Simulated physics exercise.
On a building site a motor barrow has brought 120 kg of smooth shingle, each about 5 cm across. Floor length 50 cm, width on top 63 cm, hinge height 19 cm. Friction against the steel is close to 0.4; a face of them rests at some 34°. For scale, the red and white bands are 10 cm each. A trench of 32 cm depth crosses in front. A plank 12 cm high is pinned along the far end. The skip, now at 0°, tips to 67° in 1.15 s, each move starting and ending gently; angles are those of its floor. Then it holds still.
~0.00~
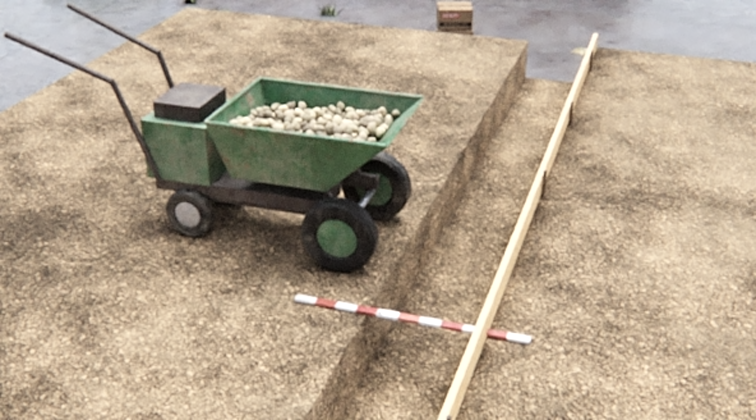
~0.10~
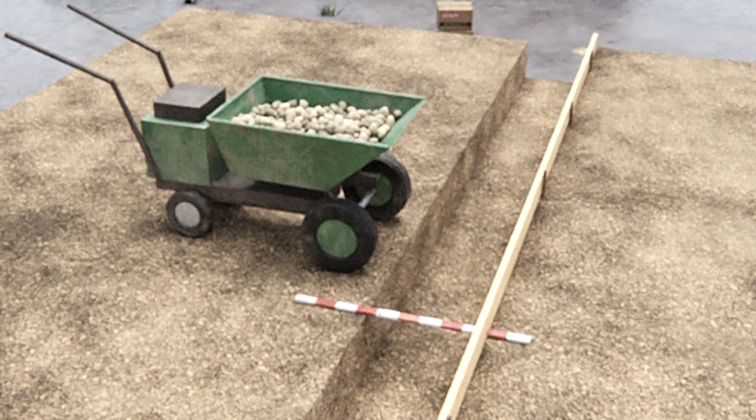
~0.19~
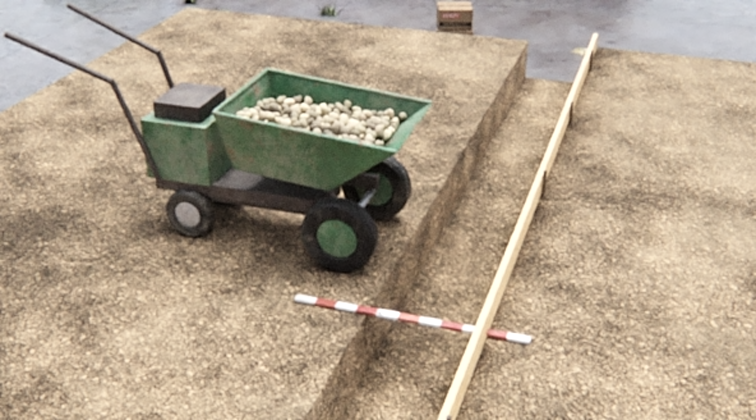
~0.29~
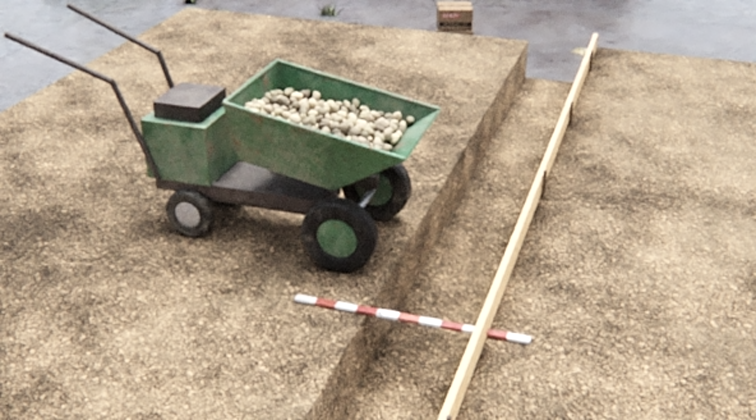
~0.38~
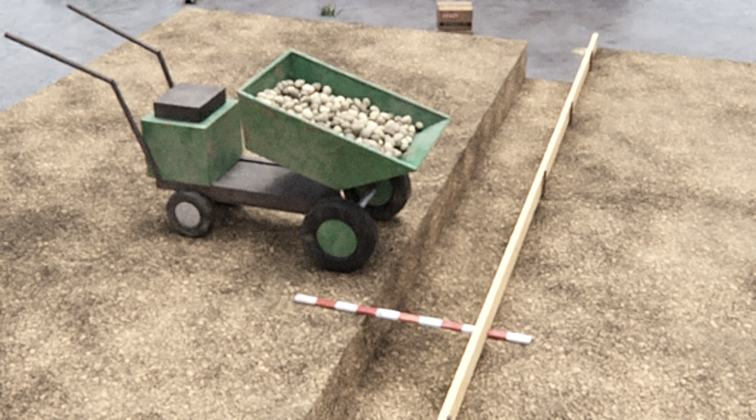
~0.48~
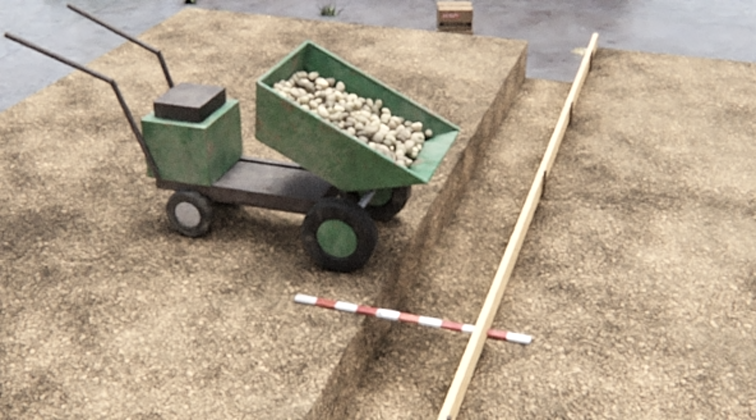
On a building site, a green motor barrow's skip full of smooth stones slowly tilting up beside a trench, lip lowering rightward.
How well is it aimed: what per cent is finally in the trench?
Close to 76 in a hundred.
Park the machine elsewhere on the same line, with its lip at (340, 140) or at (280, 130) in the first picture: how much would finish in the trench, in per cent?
First some 100, then 85 per cent.
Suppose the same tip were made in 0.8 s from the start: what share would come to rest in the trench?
In that case some 70 per cent.
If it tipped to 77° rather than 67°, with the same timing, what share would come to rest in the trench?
It would be near 95 per cent.
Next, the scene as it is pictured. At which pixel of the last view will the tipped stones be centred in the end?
Their middle is at about (483, 304).
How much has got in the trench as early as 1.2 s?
Some 35 per cent.
After 0.9 s the floor is at 56°; 100 % in the skip; the foremost stones are at (458, 210).
After 1.2 s the floor is at 67°; 58 % in the skip, 33 % in the trench, 8 % past the trench; the foremost stones are at (544, 255).
After 1.6 s the floor is at 67°; 14 % in the skip, 62 % in the trench, 24 % past the trench; the foremost stones are at (652, 303).
After 3.5 s the floor is at 67°; 0 % in the skip, 76 % in the trench, 24 % past the trench; the foremost stones are past the picture's edge.
